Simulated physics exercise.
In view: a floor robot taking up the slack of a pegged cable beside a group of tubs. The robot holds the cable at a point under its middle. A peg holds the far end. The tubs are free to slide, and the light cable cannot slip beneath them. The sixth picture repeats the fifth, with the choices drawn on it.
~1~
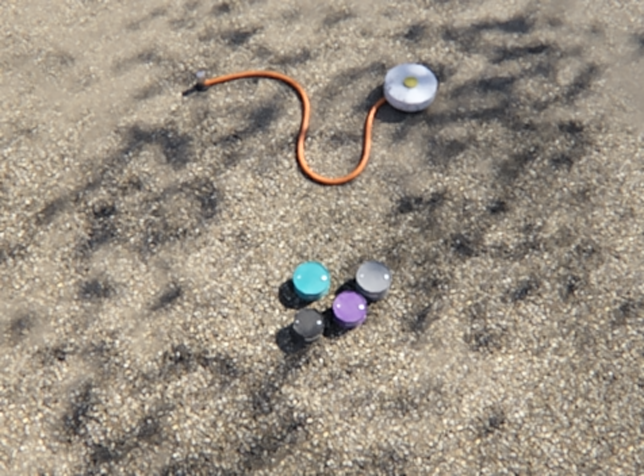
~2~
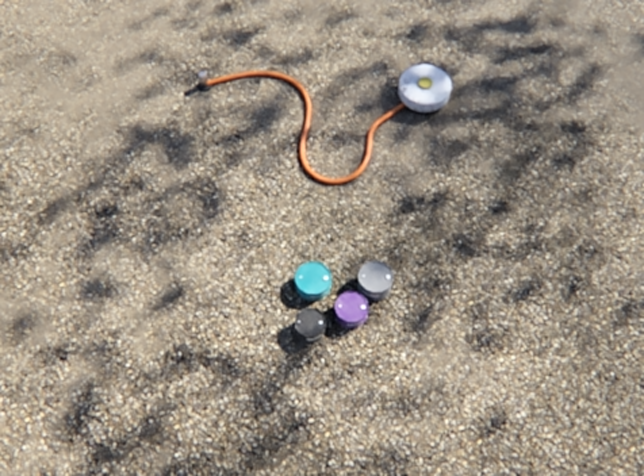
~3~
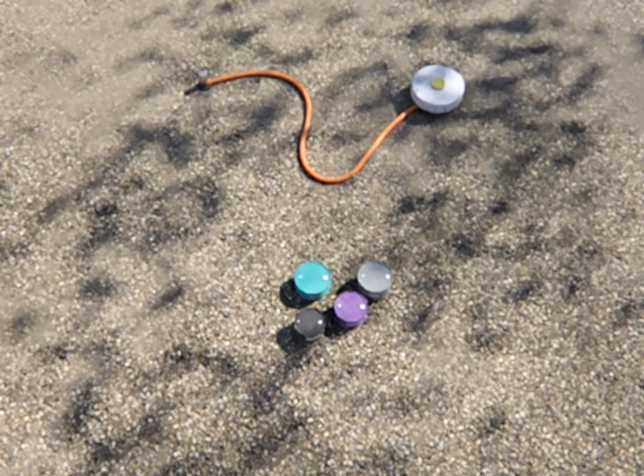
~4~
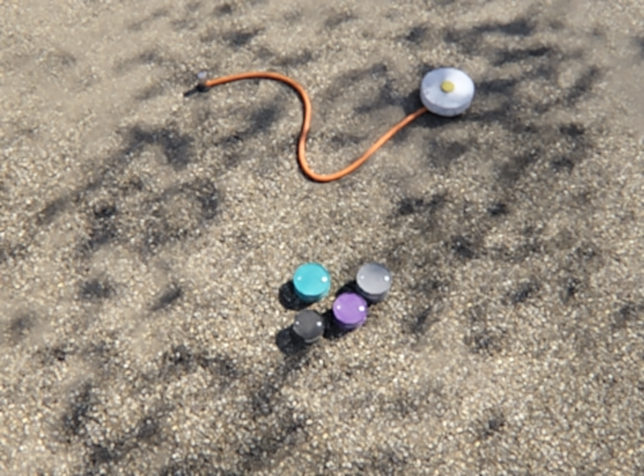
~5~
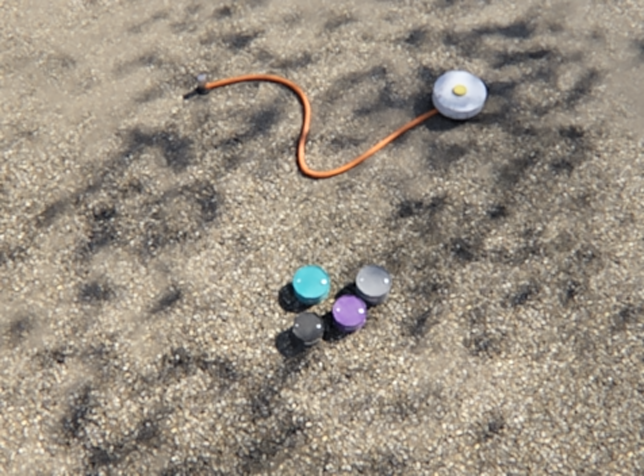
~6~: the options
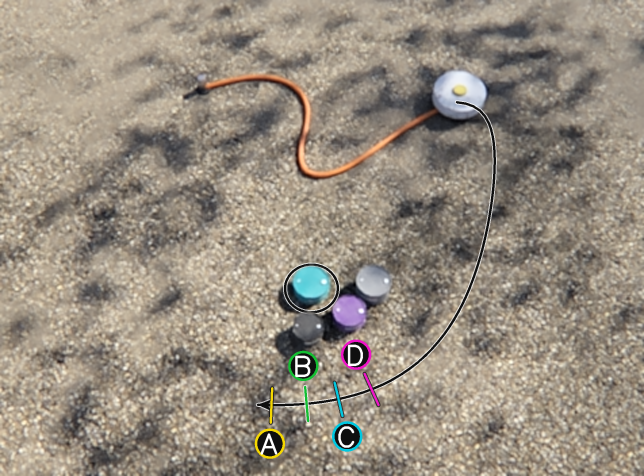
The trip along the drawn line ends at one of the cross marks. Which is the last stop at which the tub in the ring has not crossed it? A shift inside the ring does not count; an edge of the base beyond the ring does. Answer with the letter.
Mark B.
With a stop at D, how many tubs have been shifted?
The count is none.
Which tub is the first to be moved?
The grey tub.
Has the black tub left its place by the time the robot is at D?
By then, no.
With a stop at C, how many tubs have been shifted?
One.
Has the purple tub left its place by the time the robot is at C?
No.
On the marked copy, A at (271, 405); B at (307, 404); C at (339, 399); D at (371, 389); the ring at (311, 288); the route from (457, 102) via (470, 287) to (258, 405).
Following B. Soon after the start, robot (493, 203); turquoise tub (311, 285).
Later, robot (440, 338); turquoise tub (311, 285).
In the end, robot (306, 400); turquoise tub (309, 285); purple tub (342, 315); grey tub (344, 284); the turquoise tub is still in its ring.
As for the rest, A drags the ringed tub to (292, 284); C is safe but short; D is safe but short.
